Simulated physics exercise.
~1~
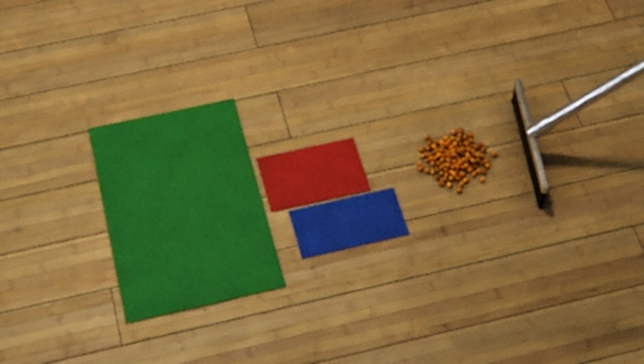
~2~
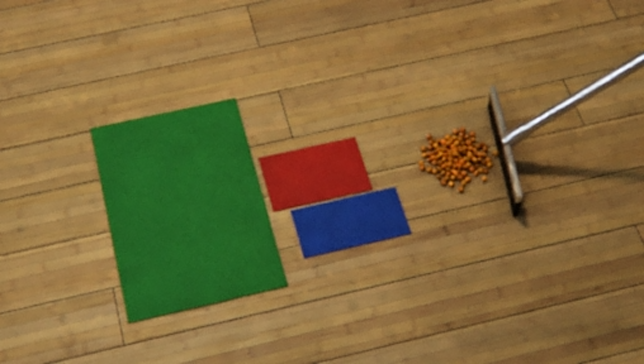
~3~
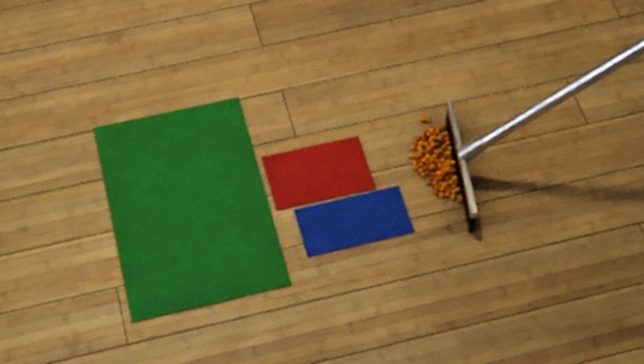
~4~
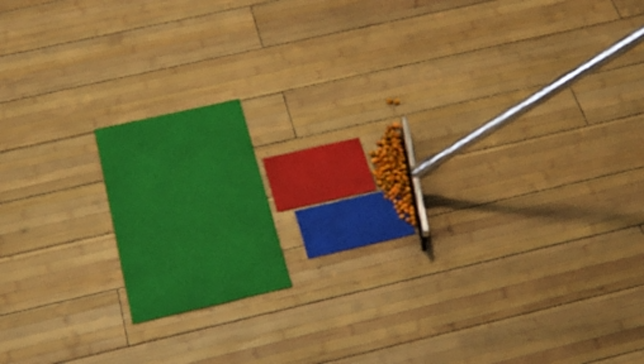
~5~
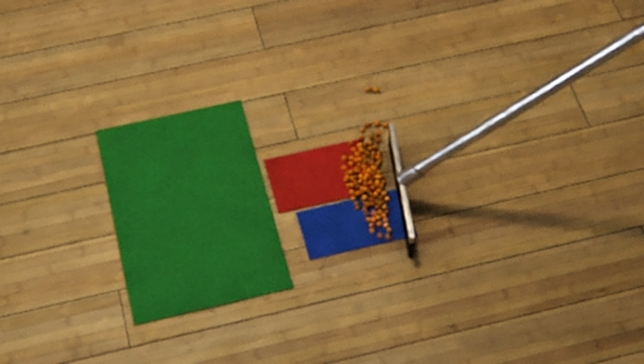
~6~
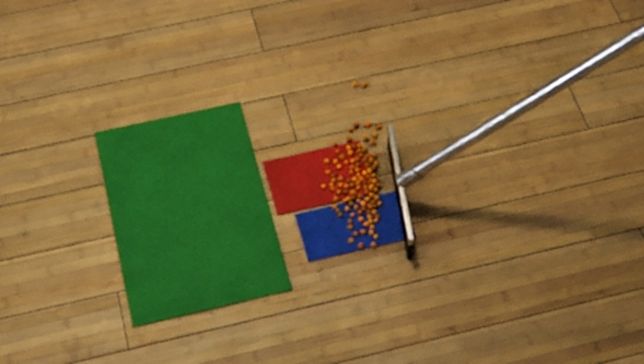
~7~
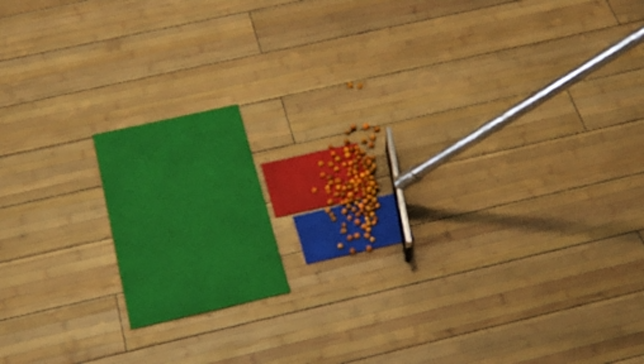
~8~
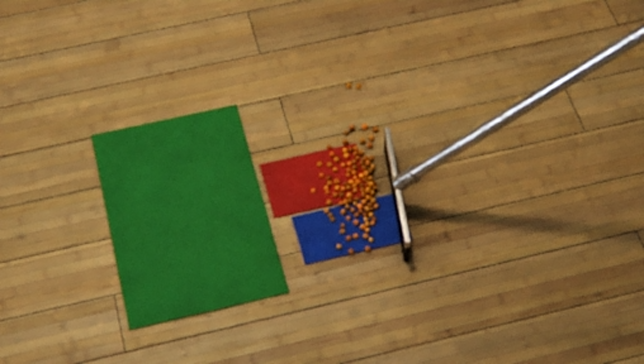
On a wooden floor, a squeegee pushes a pile of corn kernels left, then stops, leaving them scattered across red and blue mats.
